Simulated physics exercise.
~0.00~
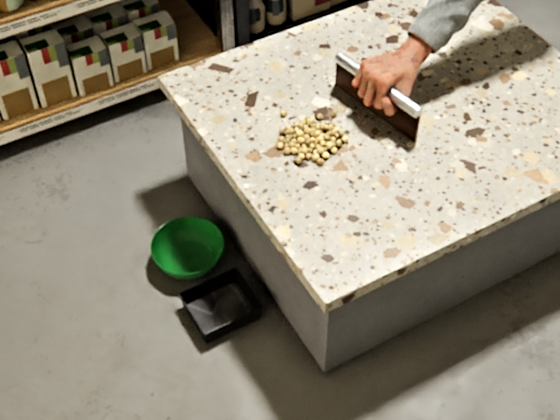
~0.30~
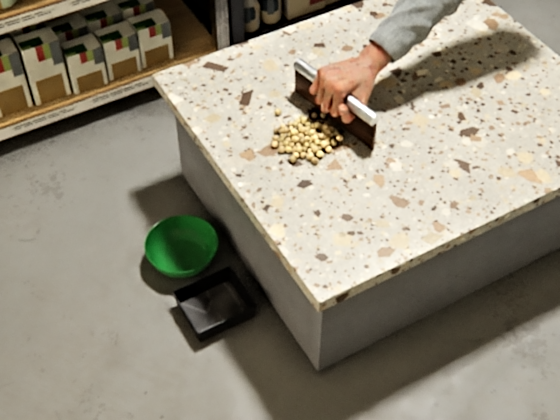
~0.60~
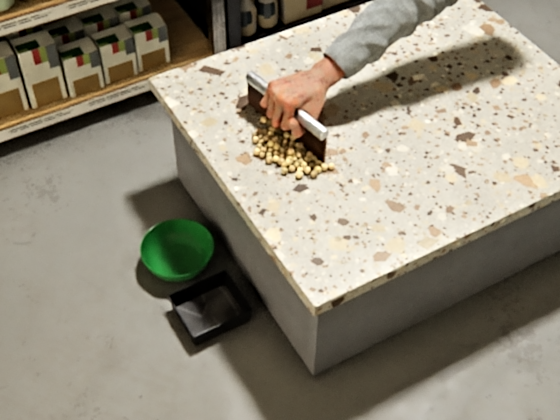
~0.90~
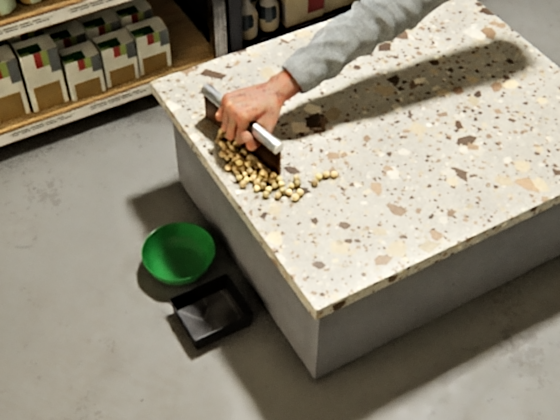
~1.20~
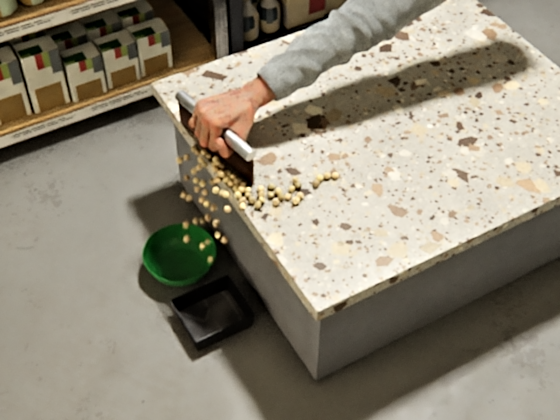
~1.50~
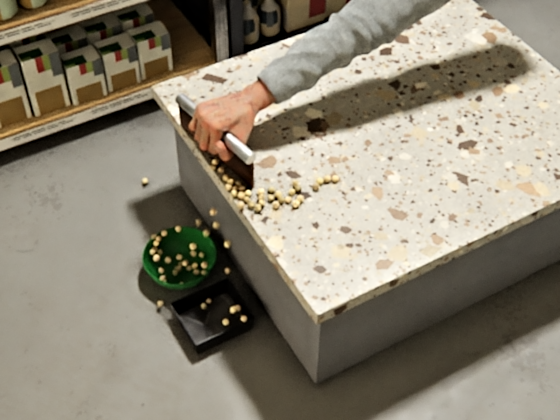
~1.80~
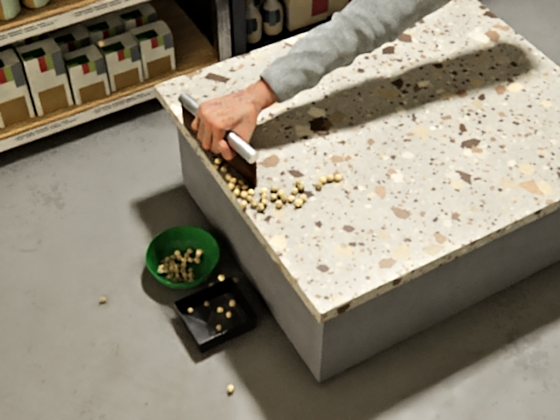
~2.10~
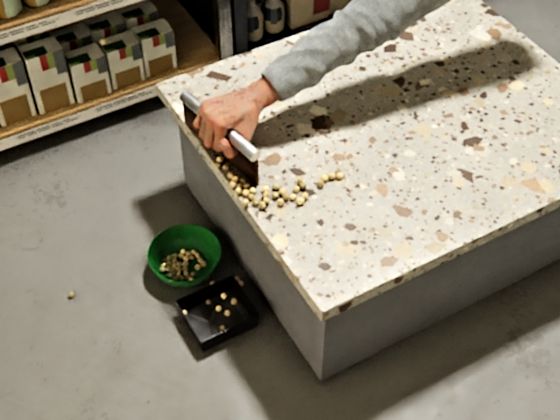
A hand pushed a pile of round, pale nuts leftward across a speckled tabletop with a scraper, then stopped at the edge as some spilled over. Many landed in the green bowl, a few in the black tin and on the floor, while plenty stayed on top.
